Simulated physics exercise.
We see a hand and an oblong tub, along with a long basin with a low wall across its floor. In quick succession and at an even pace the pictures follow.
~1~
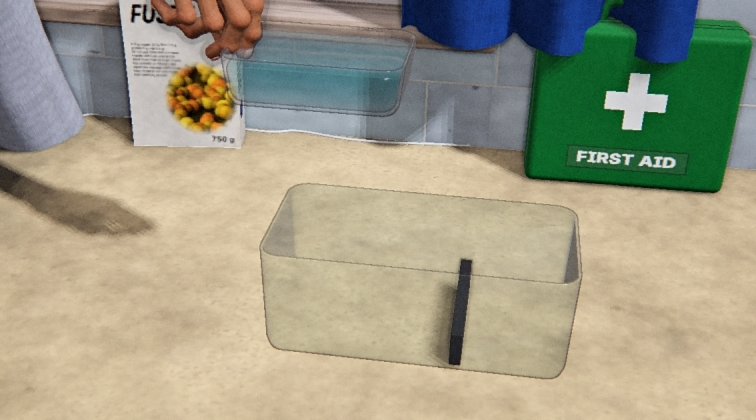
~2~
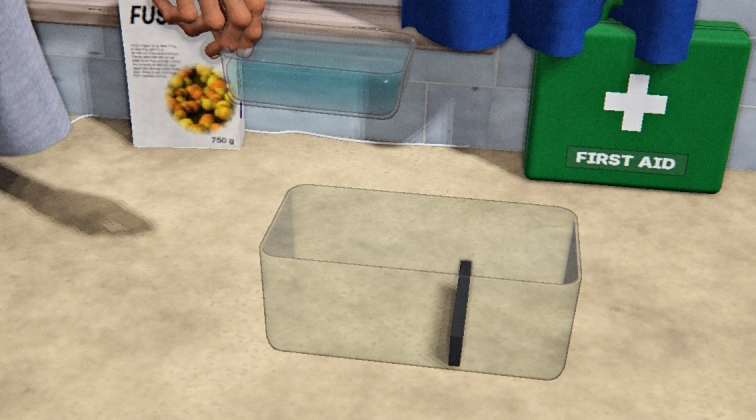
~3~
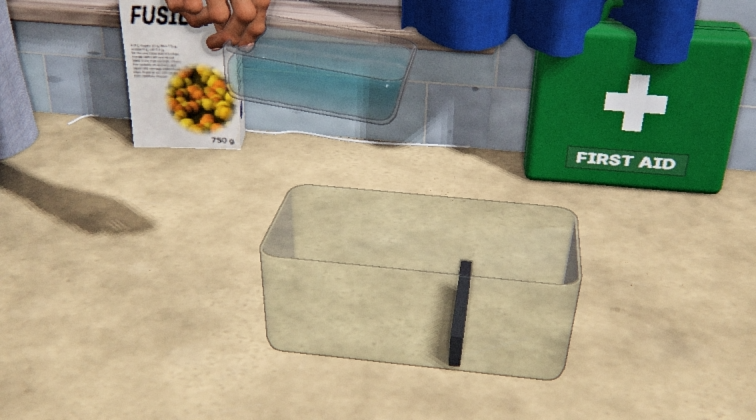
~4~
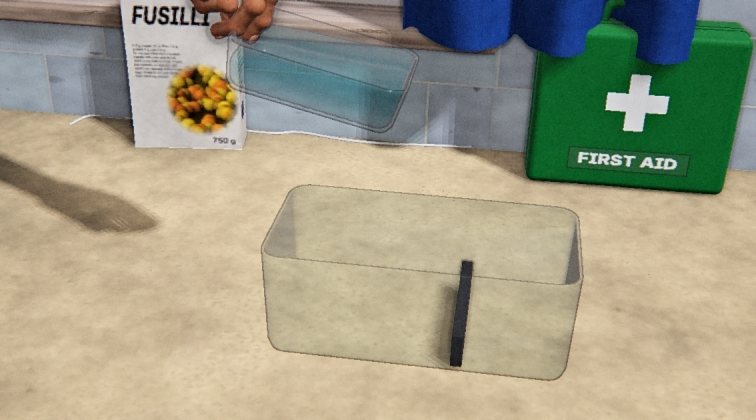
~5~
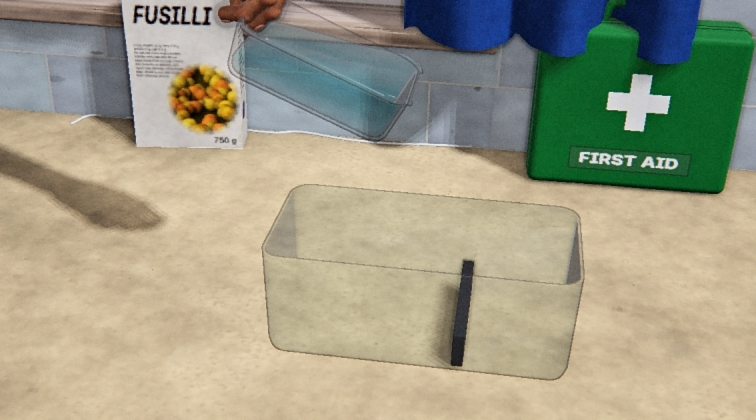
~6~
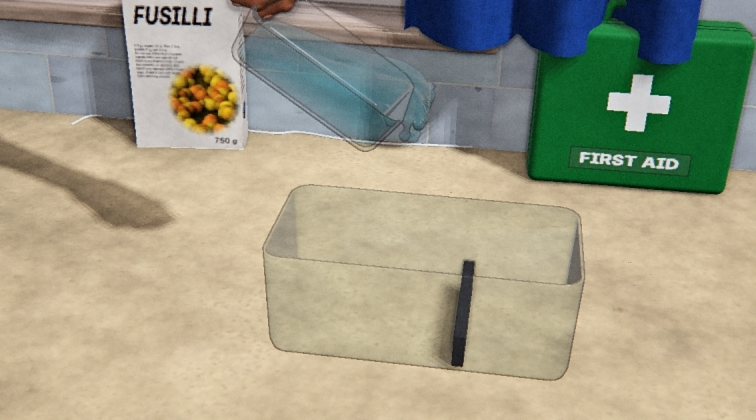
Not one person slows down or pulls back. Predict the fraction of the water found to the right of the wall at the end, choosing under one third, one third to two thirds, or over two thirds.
Prediction: One third to two thirds.
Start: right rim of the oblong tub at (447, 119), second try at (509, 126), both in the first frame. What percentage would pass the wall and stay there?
Estimate, first then second: 55 per cent and 65 per cent.
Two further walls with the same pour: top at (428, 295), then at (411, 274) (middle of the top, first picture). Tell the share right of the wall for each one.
Respectively 65 and 80 per cent, approximately.
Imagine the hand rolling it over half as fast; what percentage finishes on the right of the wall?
Roughly 60 in a hundred.
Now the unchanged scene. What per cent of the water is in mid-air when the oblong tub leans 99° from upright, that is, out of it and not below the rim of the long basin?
Some 25 per cent, I'd say.
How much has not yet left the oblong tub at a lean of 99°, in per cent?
Around 0 percent remains.
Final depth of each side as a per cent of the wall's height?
On the left it sits near 30, while on the right it sits near 50.
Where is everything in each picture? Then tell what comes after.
In the first picture, it leans 0°; its right rim is at (410, 53); the water meets the walls at (240, 45) and (408, 57); the long basin's rim runs from (276, 217) to (578, 246); the wall's top is at (462, 296).
In the second picture, it leans 2°; its right rim is at (410, 56); the water meets the walls at (241, 45) and (407, 60).
In the third picture, it leans 6°; its right rim is at (411, 63); the water meets the walls at (242, 42) and (408, 63).
In the fourth picture, it leans 13°; its right rim is at (413, 74); the water meets the walls at (245, 39) and (412, 67).
In the fifth picture, it leans 23°; its right rim is at (412, 88); the water meets the walls at (247, 36) and (396, 70); 5 per cent is over the edge.
In the sixth picture, it leans 34°; its right rim is at (407, 104); the water meets the walls at (250, 33) and (385, 76); 16 per cent is over the edge.
A moment on, the oblong tub is tipped on its side and 1 per cent is still to pour, 22 is left of the wall and 48 right of it.
Next, the oblong tub is tipped right over and 0 per cent is still to pour, 41 is left of the wall and 40 right of it.
Then the oblong tub is tipped right over and 0 per cent is still to pour, 47 is left of the wall and 43 right of it.
Later the oblong tub is tipped right over and 0 per cent is still to pour, 47 is left of the wall and 43 right of it.
In the end 47 per cent lies left of the wall, 43 right of it and 10 outside.
